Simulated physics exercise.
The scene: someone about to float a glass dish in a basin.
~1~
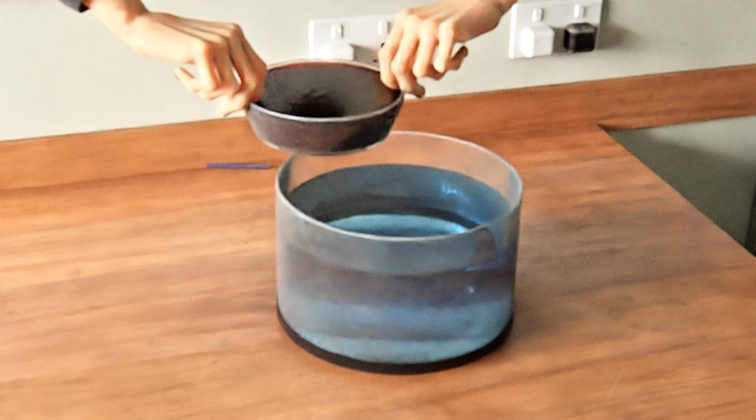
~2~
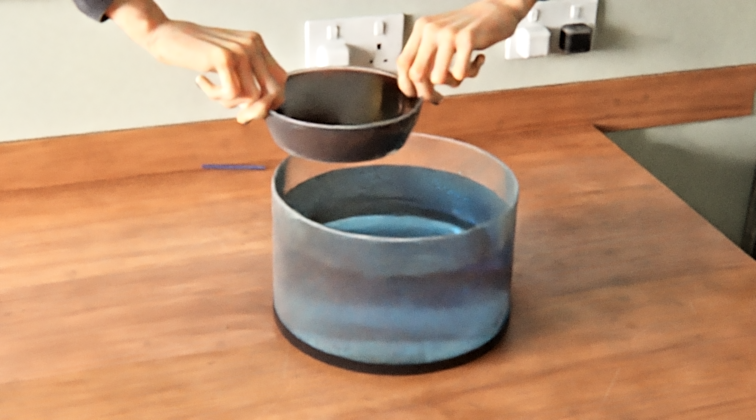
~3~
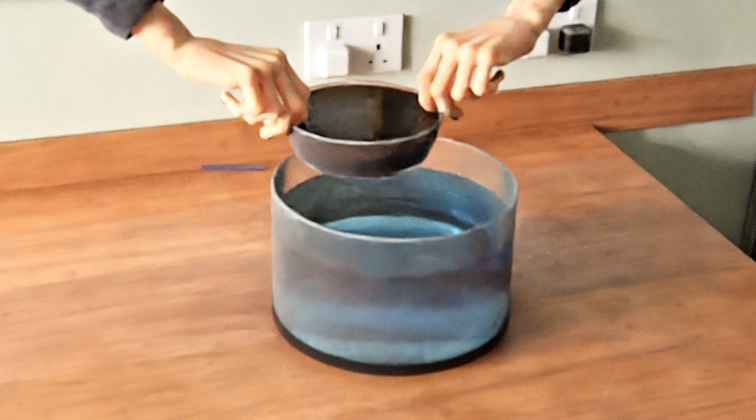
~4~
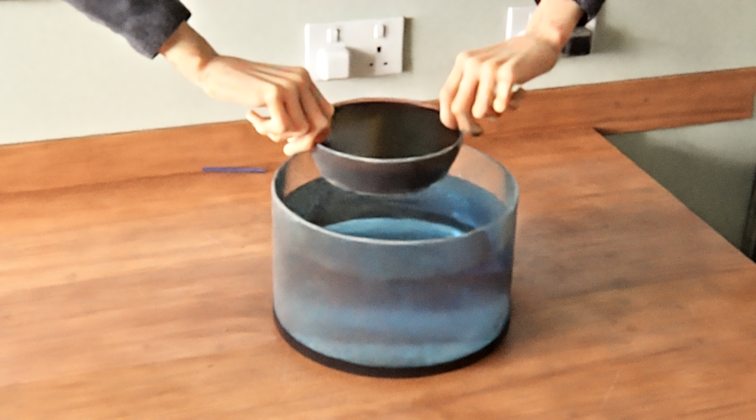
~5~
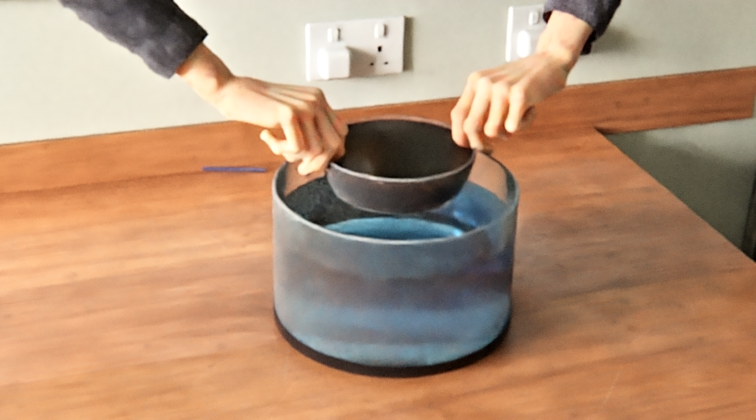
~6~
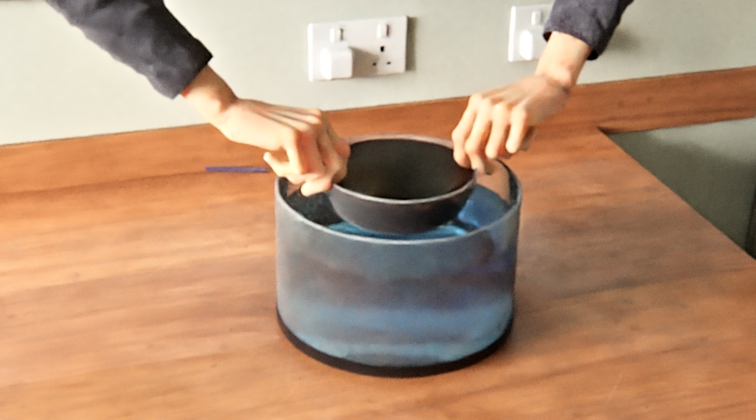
A dark round dish, held at its rim by two hands, moved down and slightly to the right over a large clear basin of bluish water on a wooden counter, until it was just above the surface.
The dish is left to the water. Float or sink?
Once free, it sinks.
Soon after, the dish dips into the water.
Later, water pours in over its rim.
In the end, the dish lies on the bottom.
